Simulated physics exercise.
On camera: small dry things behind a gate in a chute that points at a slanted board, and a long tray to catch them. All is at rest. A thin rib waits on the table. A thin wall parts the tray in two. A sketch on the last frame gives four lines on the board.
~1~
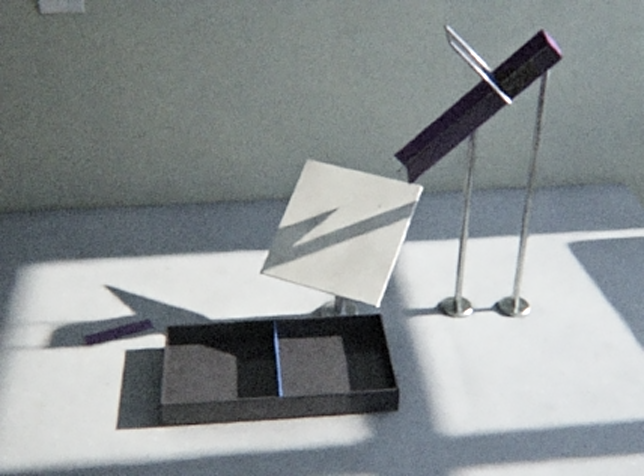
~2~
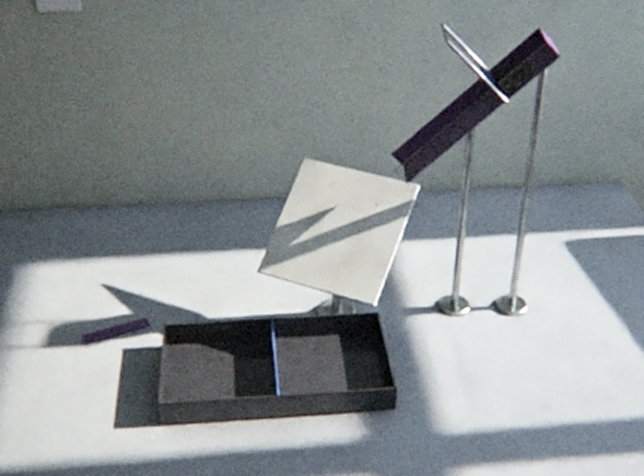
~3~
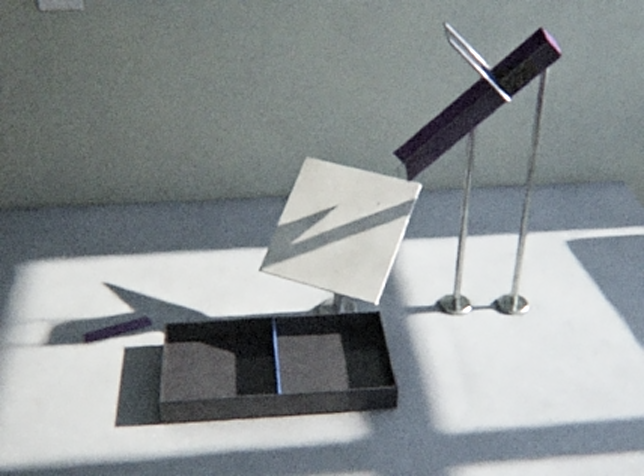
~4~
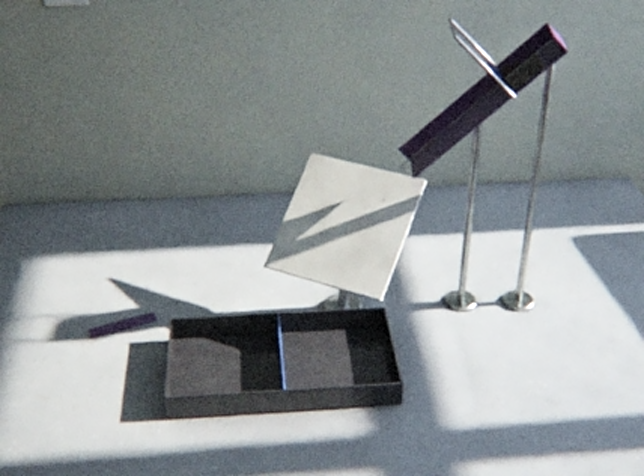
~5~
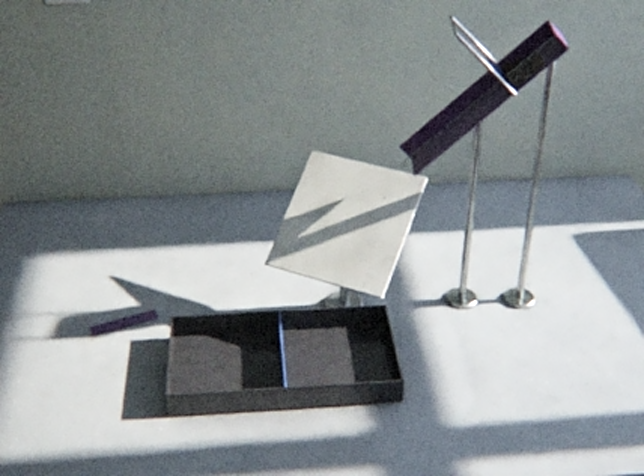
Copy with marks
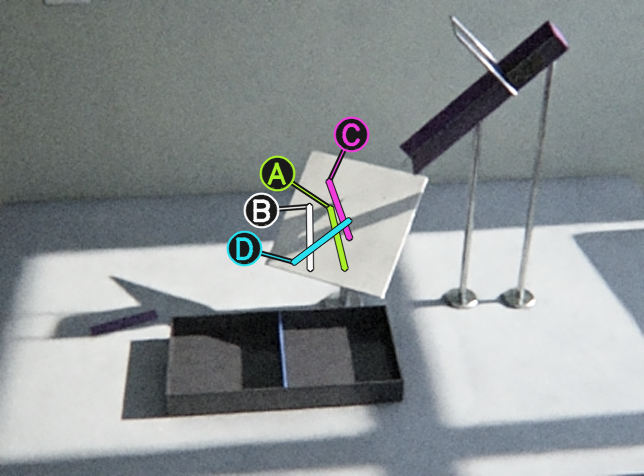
Nothing in the scene moves except for a slight shift of the whole view, first a touch one way and then back the other. A dark purple chute on two thin metal stands stays angled down leftward above a tilted pale board, beside a black tray split by a thin blue-edged wall.
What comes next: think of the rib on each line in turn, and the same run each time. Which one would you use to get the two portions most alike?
It is D.
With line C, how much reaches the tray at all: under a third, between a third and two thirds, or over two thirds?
Line C gives over two thirds.
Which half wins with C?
The right half.
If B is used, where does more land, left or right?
Right.
On the marked copy, line A from (330, 208) to (344, 268); line B from (309, 206) to (310, 268); line C from (329, 181) to (349, 237); line D from (348, 220) to (294, 262).
With A, of what is caught, about a tenth in the left half, almost all in the right.
With B, of what is caught, about a tenth in the left half, almost all in the right.
With C, of what is caught, just a few in the left half, almost all in the right.
With D, of what is caught, roughly half in the left half, roughly half in the right.
